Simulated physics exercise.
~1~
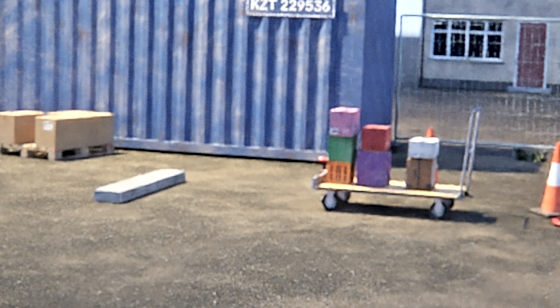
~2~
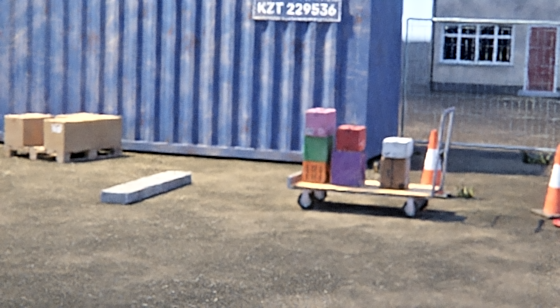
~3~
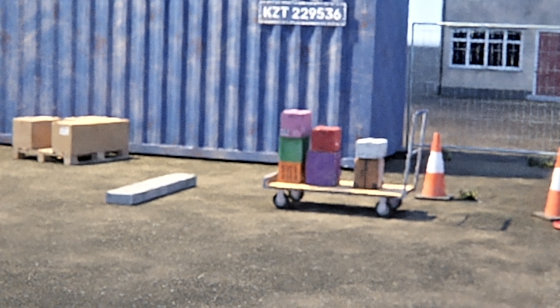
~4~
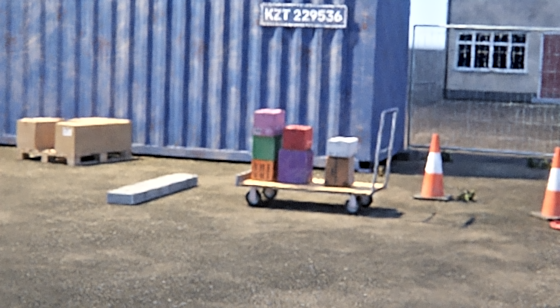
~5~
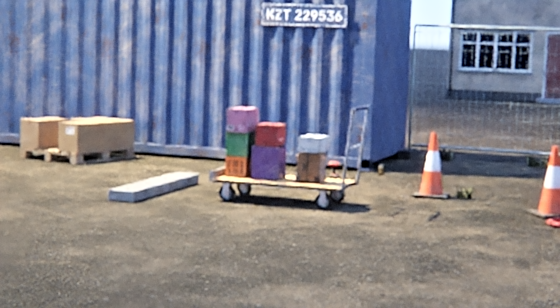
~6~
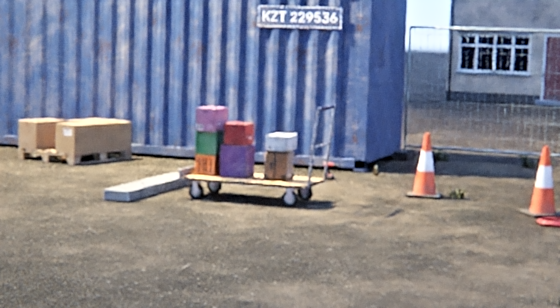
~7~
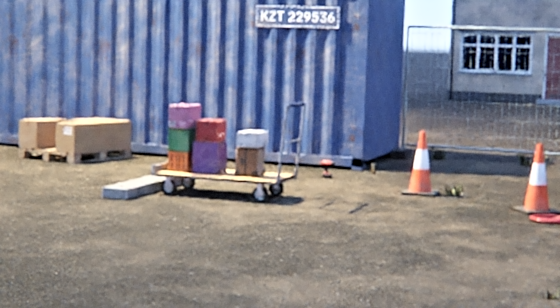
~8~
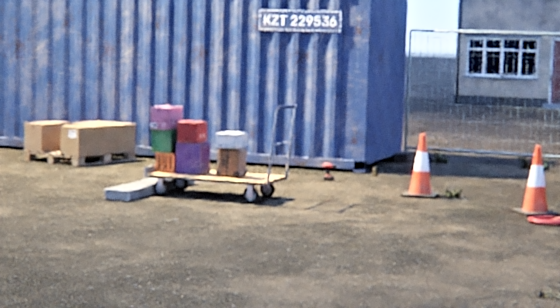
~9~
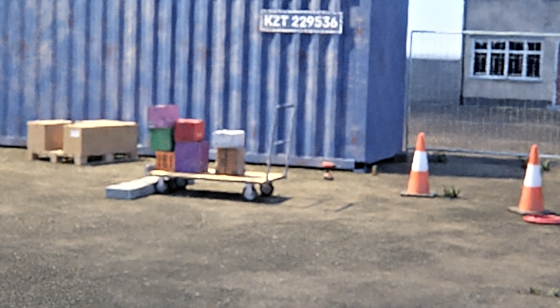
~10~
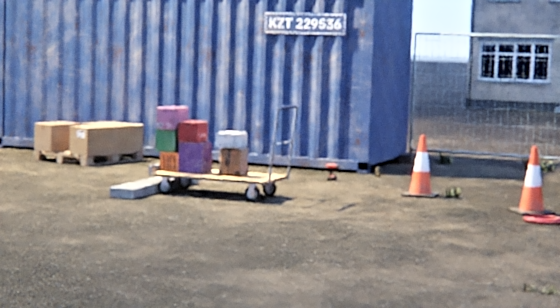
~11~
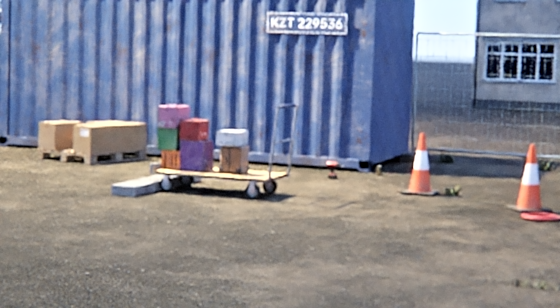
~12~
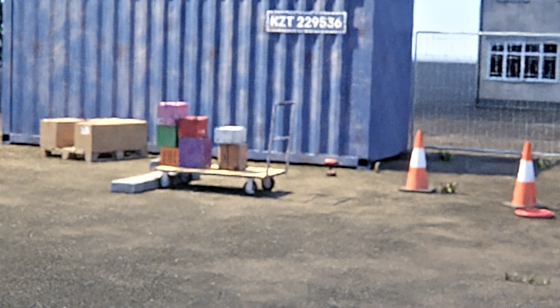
Yard beside a blue shipping container, a trolley of stacked coloured boxes rolling left, stopping at a low kerb, its load still aboard.
